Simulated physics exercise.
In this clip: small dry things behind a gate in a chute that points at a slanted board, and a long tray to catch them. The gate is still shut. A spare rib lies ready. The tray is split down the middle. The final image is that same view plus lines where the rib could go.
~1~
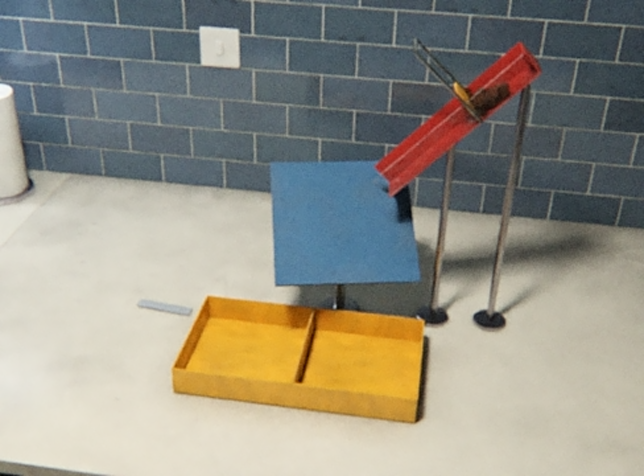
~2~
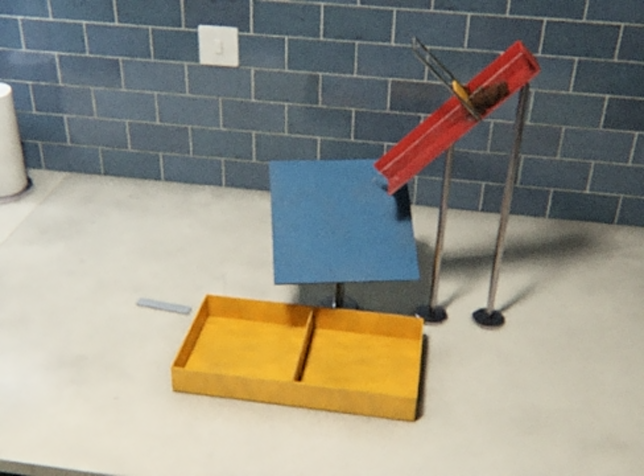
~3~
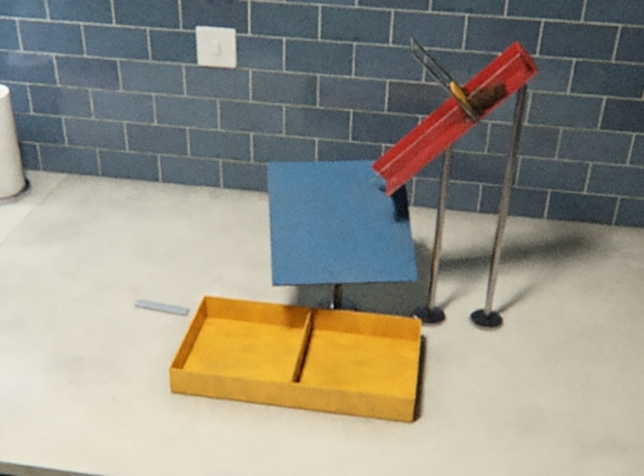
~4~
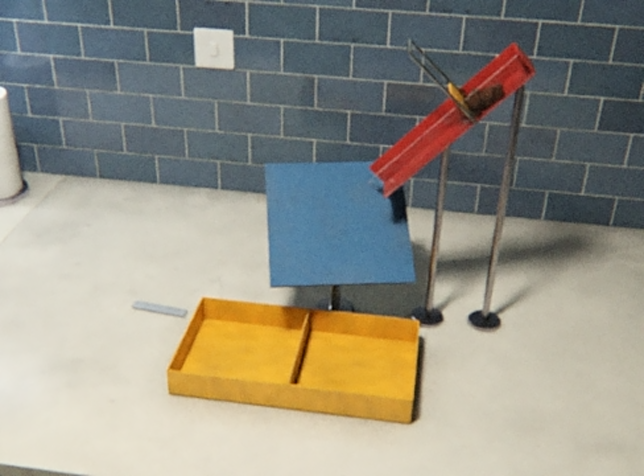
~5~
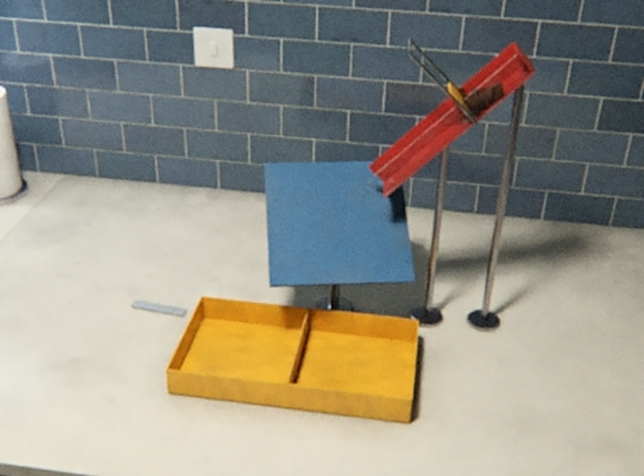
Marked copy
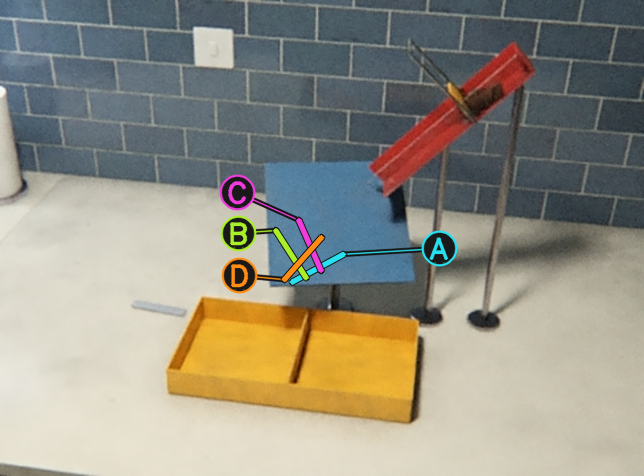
On a pale counter, a red chute holding small dark pieces stays still above a blue board and yellow tray.
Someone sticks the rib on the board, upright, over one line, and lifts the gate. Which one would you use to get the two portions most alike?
Use line D.
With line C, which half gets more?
The right half.
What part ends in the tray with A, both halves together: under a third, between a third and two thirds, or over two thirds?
Over two thirds.
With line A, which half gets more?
The left half.
On the marked copy, line A from (343, 254) to (292, 282); line B from (275, 230) to (306, 277); line C from (298, 220) to (321, 270); line D from (321, 237) to (284, 279).
With A, of what is caught, most in the left half, about a quarter in the right.
With B, of what is caught, a small part in the left half, most in the right.
With C, of what is caught, a small part in the left half, nearly all in the right.
With D, of what is caught, about half in the left half, about half in the right.
